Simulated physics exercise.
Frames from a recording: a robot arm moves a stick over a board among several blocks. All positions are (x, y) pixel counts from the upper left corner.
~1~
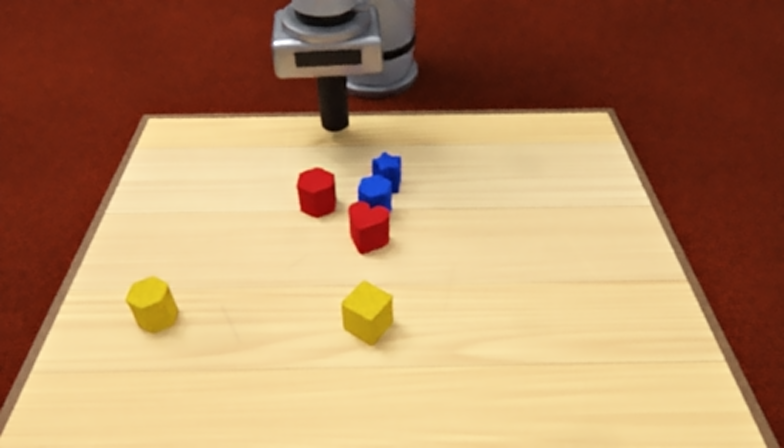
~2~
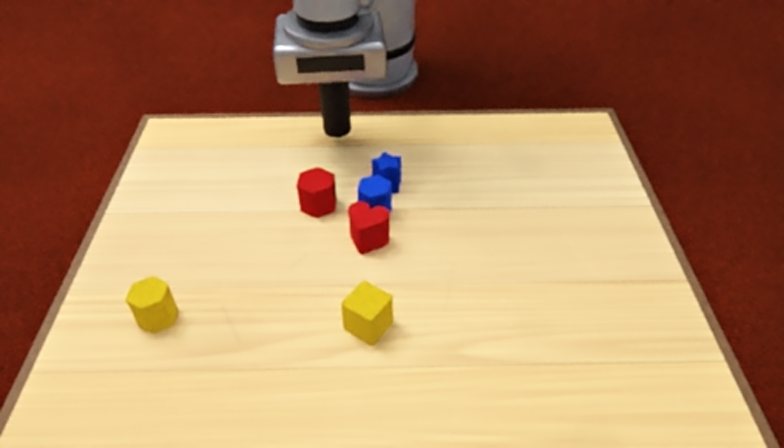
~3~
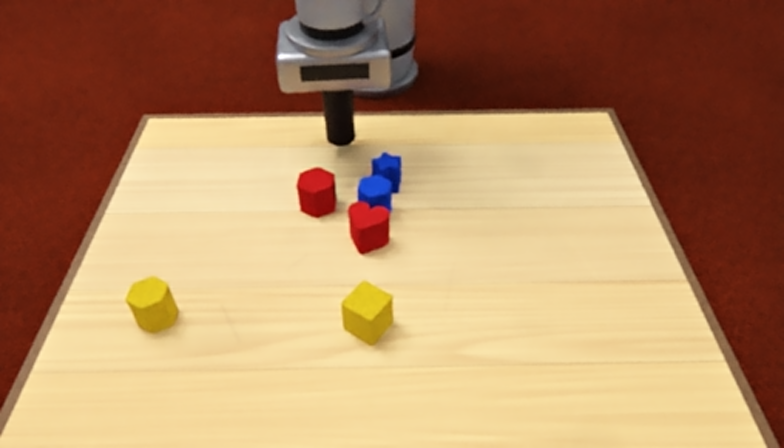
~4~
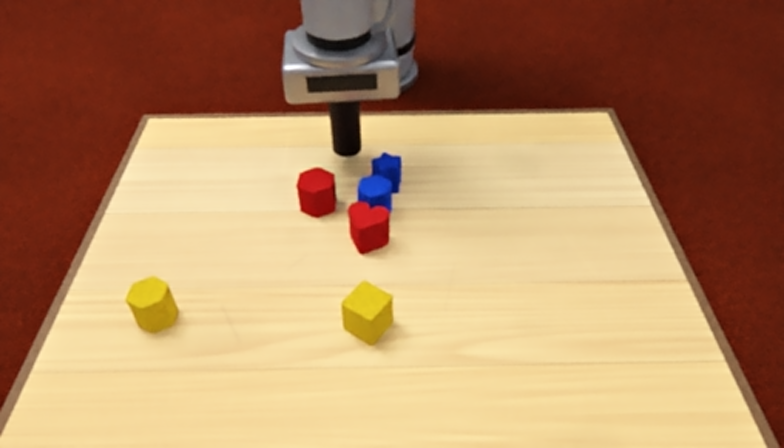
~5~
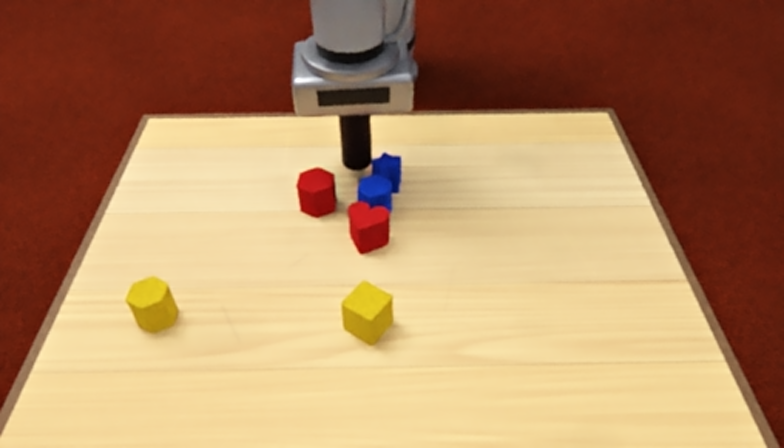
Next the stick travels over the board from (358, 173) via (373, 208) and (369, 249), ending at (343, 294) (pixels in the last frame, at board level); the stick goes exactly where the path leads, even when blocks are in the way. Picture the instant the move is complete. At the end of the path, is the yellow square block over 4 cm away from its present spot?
That would be a no.
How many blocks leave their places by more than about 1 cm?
It looks like three or more blocks will be pushed more than about 1 cm.
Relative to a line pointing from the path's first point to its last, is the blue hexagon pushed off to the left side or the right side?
It moves over to the left.
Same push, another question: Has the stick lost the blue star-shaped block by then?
Final answer: Yes.
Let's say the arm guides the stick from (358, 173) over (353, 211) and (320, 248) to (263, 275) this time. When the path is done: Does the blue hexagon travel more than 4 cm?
No
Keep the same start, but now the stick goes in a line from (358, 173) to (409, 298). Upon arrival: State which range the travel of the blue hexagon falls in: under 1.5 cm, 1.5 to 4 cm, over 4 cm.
The move is long, over 4 cm.
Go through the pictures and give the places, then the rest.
In the first frame, stick's lower end (335, 124); yellow square block (367, 299); red heart (367, 214); blue hexagon (375, 185); blue star-shaped block (387, 160).
In the second frame, stick (337, 130); blocks still.
In the third frame, stick (341, 138); blocks still.
In the fourth frame, stick (347, 148); blocks still.
In the fifth frame, stick (357, 162); yellow square block (367, 299); red heart (367, 214); blue hexagon (375, 185); blue star-shaped block (387, 160).
On the path given first. One third of the way, stick (373, 197); red heart (367, 222); blue hexagon (381, 203); blue star-shaped block (395, 168), turned 75° anticlockwise.
Two thirds of the way, stick (369, 238); red heart (361, 253), turned 50° clockwise; blue hexagon (394, 240), turned 35° anticlockwise; blue star-shaped block (395, 168), turned 75° anticlockwise.
At the end, stick (342, 282); yellow square block (375, 327); red heart (353, 298); blue hexagon (395, 247), turned 60° anticlockwise; blue star-shaped block (395, 168), turned 75° anticlockwise.
